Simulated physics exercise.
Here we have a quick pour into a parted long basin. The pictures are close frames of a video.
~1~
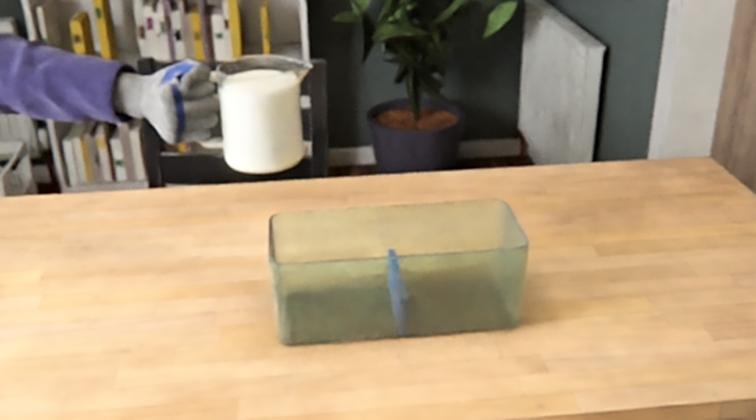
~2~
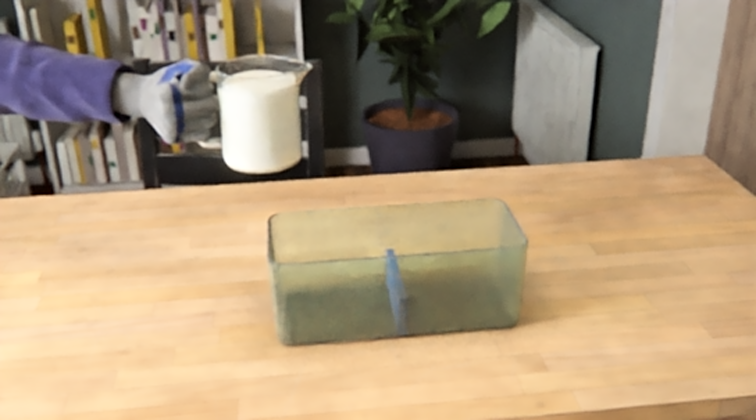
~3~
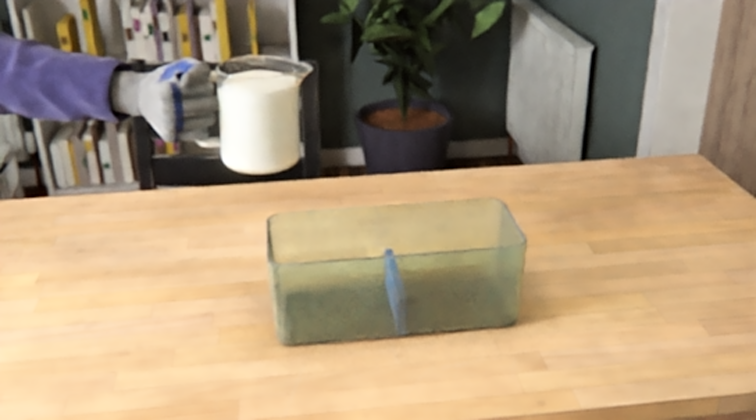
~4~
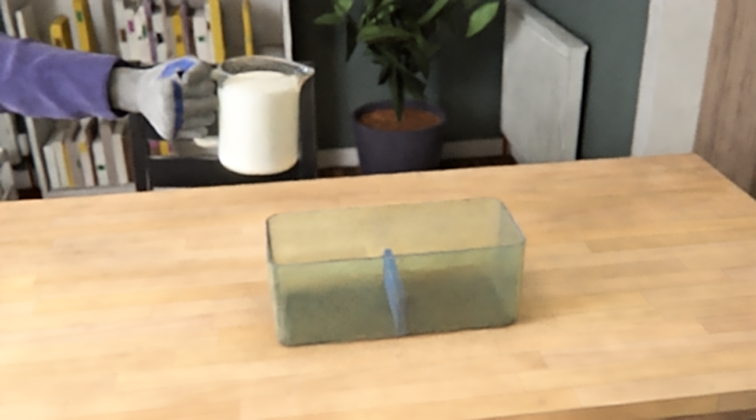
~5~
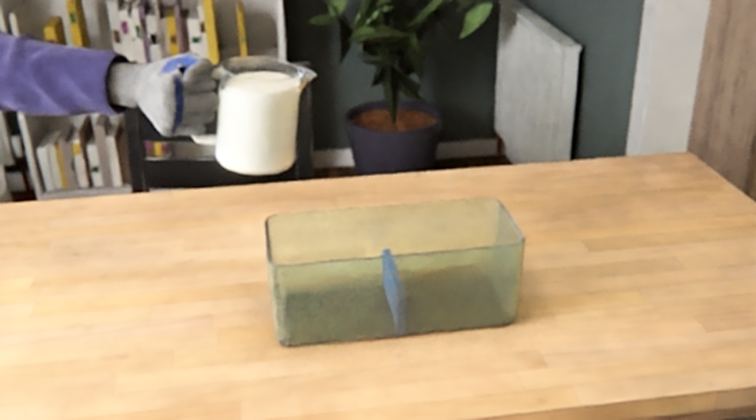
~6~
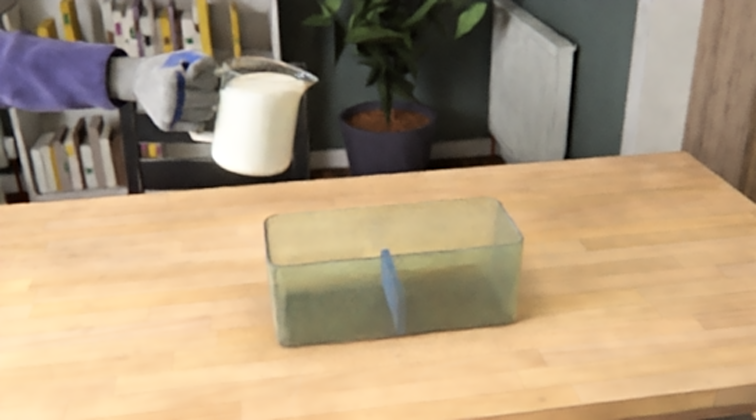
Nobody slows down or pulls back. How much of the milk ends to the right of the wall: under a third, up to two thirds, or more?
In the end not even a third is right of the wall.
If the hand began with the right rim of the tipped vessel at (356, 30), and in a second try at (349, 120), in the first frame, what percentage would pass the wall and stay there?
First some 90, then 65 per cent.
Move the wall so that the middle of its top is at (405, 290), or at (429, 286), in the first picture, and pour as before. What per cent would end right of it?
Near 20 % and 10 %.
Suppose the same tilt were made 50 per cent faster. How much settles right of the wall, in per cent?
Near 20 %.
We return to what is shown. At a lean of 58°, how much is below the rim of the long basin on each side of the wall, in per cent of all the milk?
Near 5 on the left, 0 on the right.
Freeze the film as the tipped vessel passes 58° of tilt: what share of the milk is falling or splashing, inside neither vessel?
Some 10 per cent.
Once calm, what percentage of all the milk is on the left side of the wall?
Some 75 per cent.
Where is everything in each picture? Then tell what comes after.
Tilt 0°; pouring edge (313, 66); surface from (221, 83) to (298, 79); the long basin's rim runs from (269, 239) to (517, 223); the wall's top is at (397, 273), in the first picture.
Tilt 1°; pouring edge (312, 66); surface from (221, 82) to (296, 78), in the second picture.
Tilt 2°; pouring edge (313, 68); surface from (220, 82) to (297, 79), in the third picture.
Tilt 5°; pouring edge (314, 70); surface from (221, 84) to (299, 80), in the fourth picture.
Tilt 8°; pouring edge (316, 74); surface from (221, 85) to (300, 80), in the fifth picture.
Tilt 12°; pouring edge (318, 79); surface from (223, 87) to (305, 81), in the sixth picture.
A moment on, the tilt is 58° and 86 per cent is still to pour, 3 is left of the wall and 0 right of it.
Next, the tilt is 87° and 45 per cent is still to pour, 19 is left of the wall and 16 right of it.
Then the tilt is 93° and 12 per cent is still to pour, 57 is left of the wall and 23 right of it.
Later the tilt is 93° and 4 per cent is still to pour, 70 is left of the wall and 24 right of it.
At rest 73 per cent lies left of the wall, 24 right of it and 1 outside.
